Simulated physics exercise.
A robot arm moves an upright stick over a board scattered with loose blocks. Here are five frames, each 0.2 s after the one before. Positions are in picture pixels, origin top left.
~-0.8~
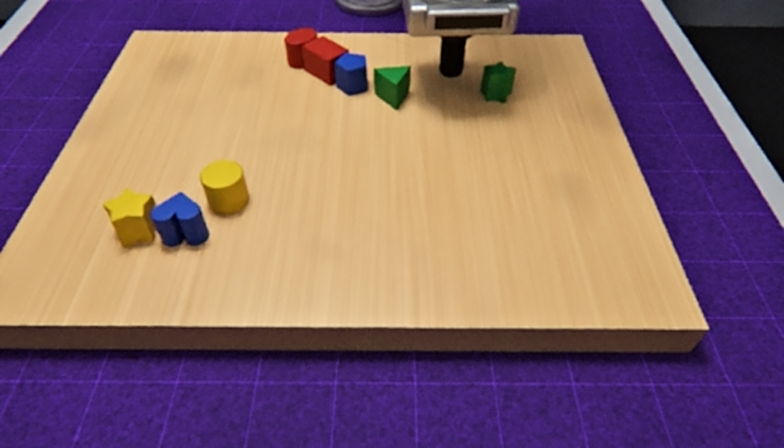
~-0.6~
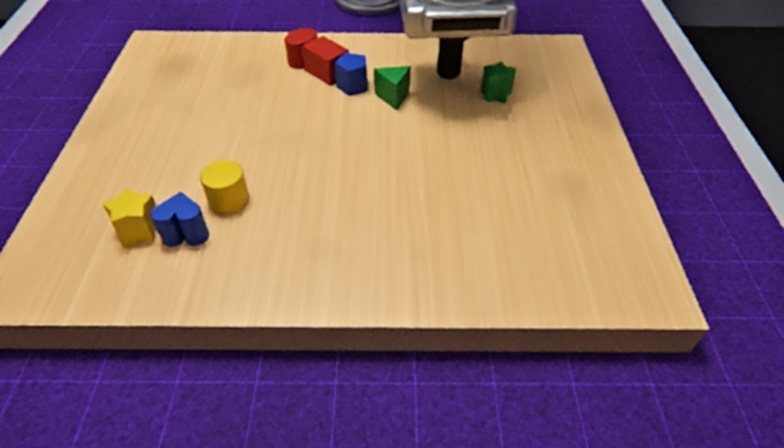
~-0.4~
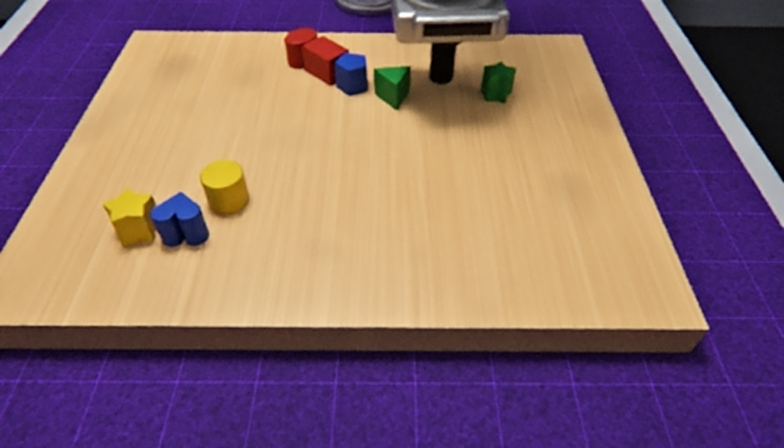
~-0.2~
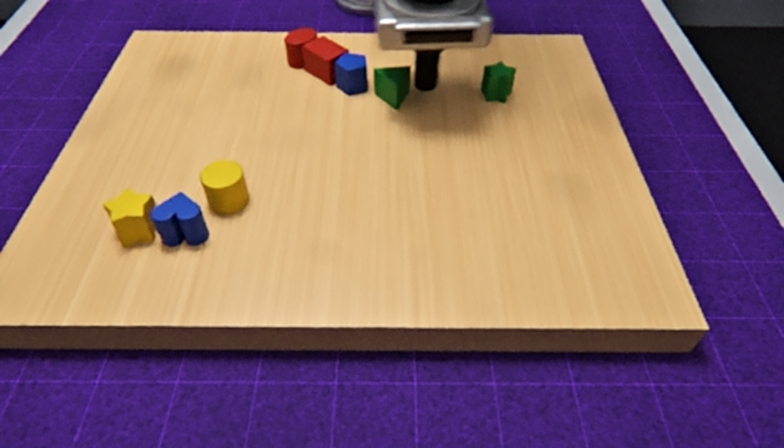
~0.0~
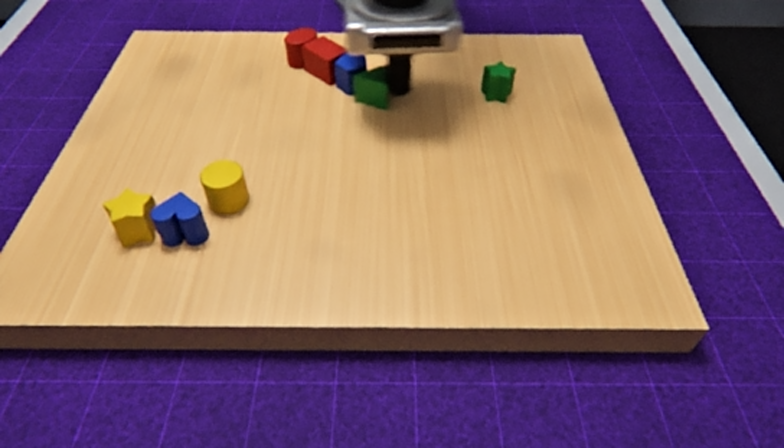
On a wooden board over purple cloth, a robot arm's black stick sliding left and pushing a green block beside a blue one.
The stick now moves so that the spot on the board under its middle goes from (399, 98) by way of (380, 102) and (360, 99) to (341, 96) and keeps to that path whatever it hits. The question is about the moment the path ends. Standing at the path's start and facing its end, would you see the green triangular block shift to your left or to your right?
It's set to shift left.
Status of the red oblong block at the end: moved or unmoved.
My prediction: It moves.
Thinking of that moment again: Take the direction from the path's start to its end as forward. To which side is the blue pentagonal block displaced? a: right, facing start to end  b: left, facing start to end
That would be a.
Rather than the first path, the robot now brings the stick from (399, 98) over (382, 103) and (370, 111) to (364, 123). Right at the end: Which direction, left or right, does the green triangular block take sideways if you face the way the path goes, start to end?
It is displaced to the right.
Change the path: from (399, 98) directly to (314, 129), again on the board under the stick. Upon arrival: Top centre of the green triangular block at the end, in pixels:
It is going to be at (327, 80).
On the path given first. Halfway along, stick at (368, 92); green triangular block at (343, 78).
At the end, stick at (340, 87); red oval at (294, 30); red oblong block at (319, 41); blue pentagonal block at (342, 55), turned 20° clockwise; green triangular block at (318, 78), turned 25° anticlockwise.
